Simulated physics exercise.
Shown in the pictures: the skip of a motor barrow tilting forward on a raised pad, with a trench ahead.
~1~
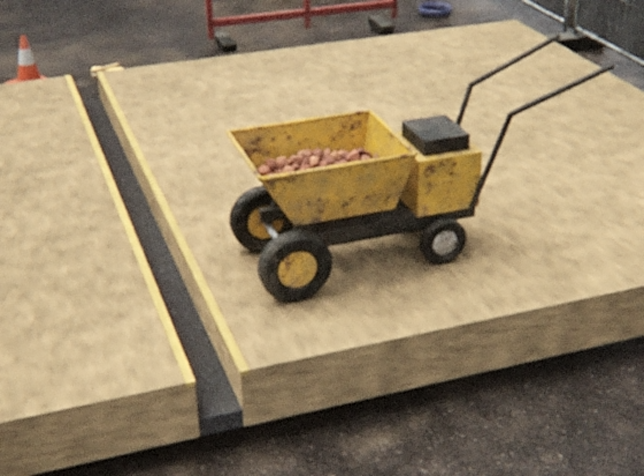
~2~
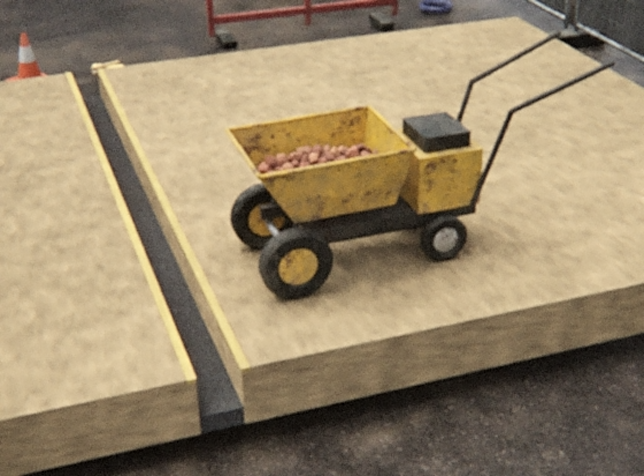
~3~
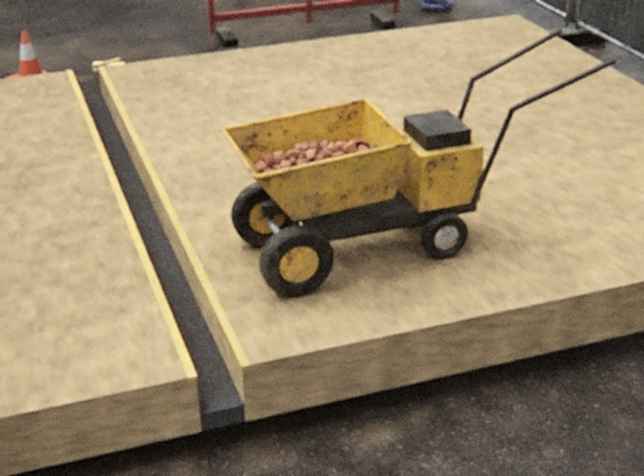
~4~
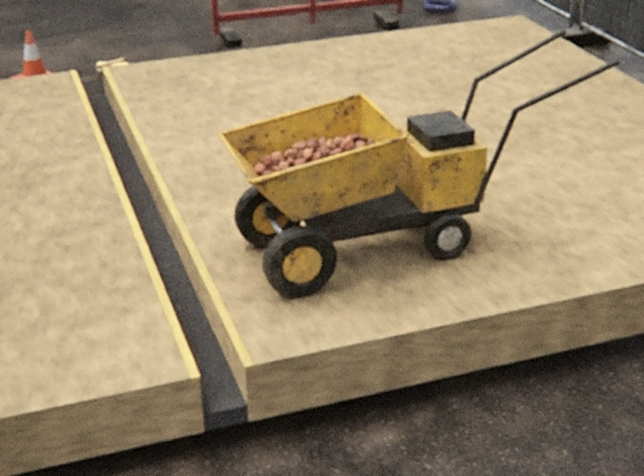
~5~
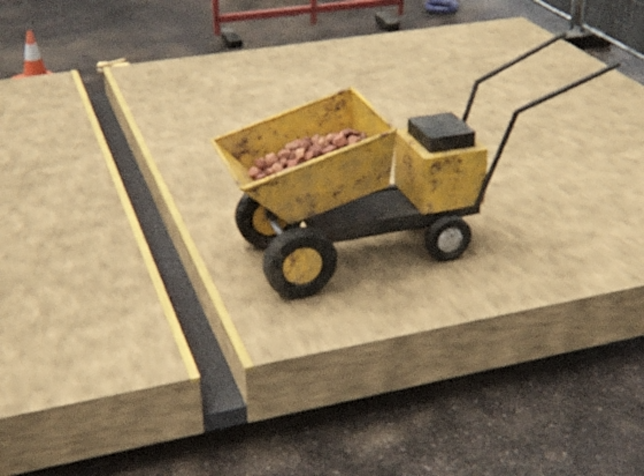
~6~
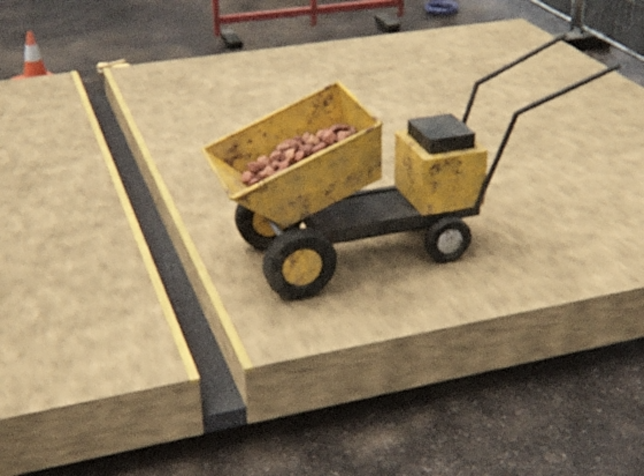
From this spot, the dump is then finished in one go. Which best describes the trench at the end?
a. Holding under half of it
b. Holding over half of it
b, holding over half of it.
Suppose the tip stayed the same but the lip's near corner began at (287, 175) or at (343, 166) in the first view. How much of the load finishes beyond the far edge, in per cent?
Roughly 0 percent first, then roughly 0 percent.
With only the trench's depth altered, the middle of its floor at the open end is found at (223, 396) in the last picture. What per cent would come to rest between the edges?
50 %.
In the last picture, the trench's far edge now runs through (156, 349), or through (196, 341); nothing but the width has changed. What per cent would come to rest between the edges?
Roughly 100 % and 0 %.
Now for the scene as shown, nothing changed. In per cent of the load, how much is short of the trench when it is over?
About 0 per cent.
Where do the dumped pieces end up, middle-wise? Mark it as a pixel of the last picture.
It settles centred around (173, 303).
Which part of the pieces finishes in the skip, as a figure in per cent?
Estimate: 0 %, roughly.
Soon after the last picture, skip tipped steeply; all in the skip.
A little later, skip tipped right over; most in the skip; a stray few in or heaped over the trench; a small part beyond it.
Later still, skip tipped right over; about a quarter in the skip; about half in or heaped over the trench; about a third beyond it.
By the end, skip tipped right over; about two thirds in or heaped over the trench; about a third beyond it.
